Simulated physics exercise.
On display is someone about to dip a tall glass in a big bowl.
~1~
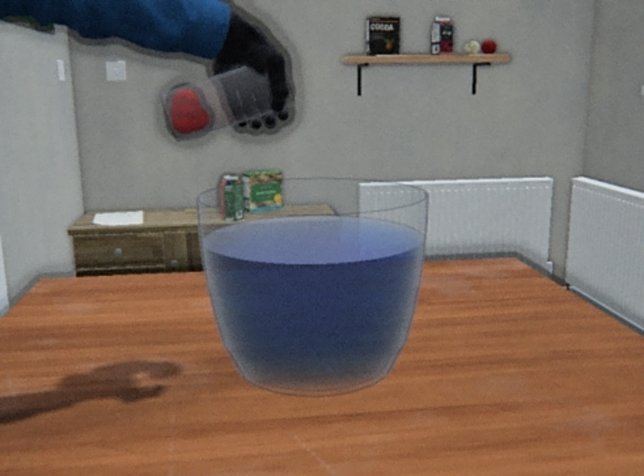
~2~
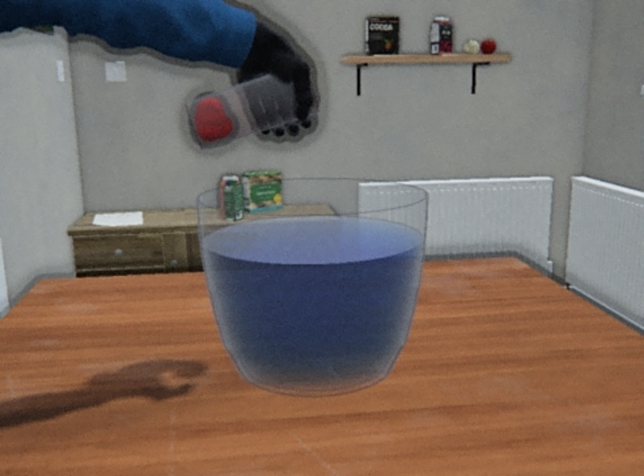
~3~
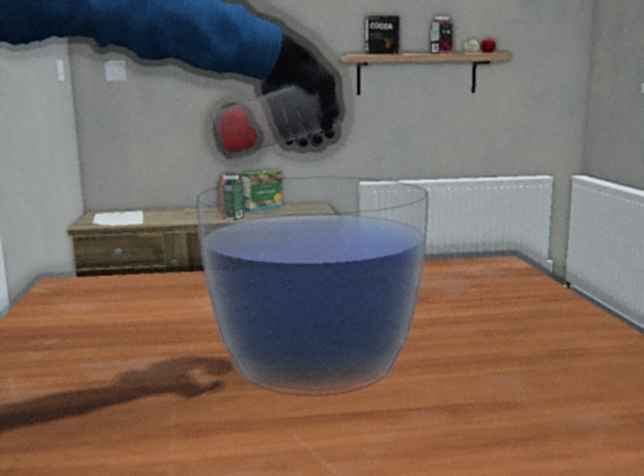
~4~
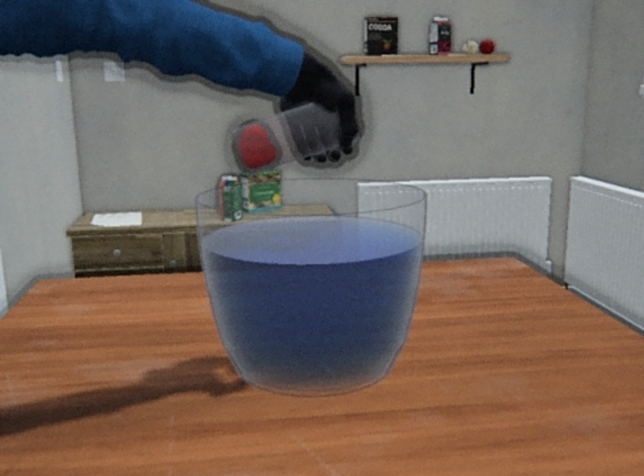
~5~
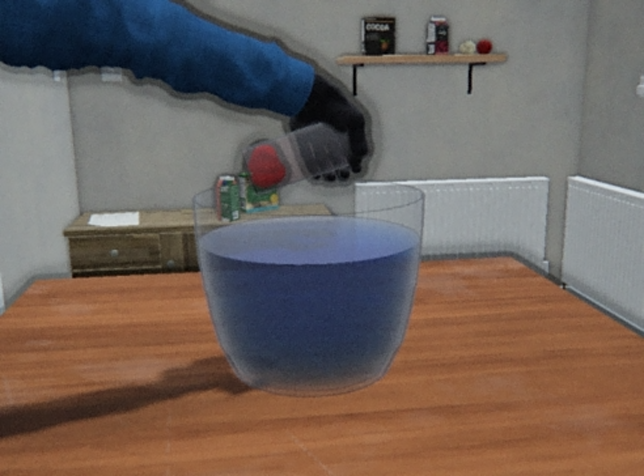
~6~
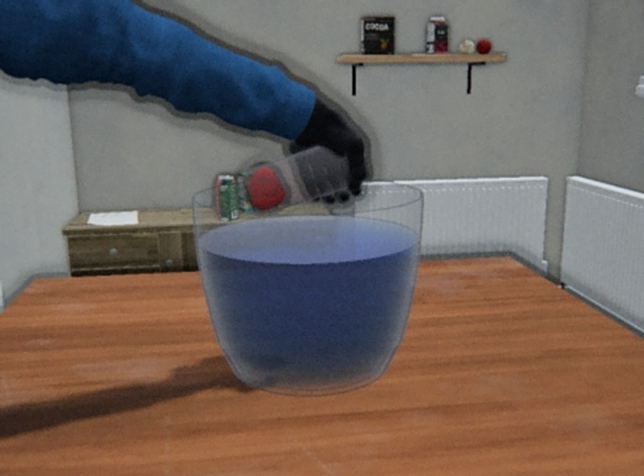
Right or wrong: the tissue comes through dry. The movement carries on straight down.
Wrong.
Next, the tall glass enters the dyed water.
After that, dyed water pours in as the air escapes.
Finally, the tall glass is under, flooded, and the tissue is wet.
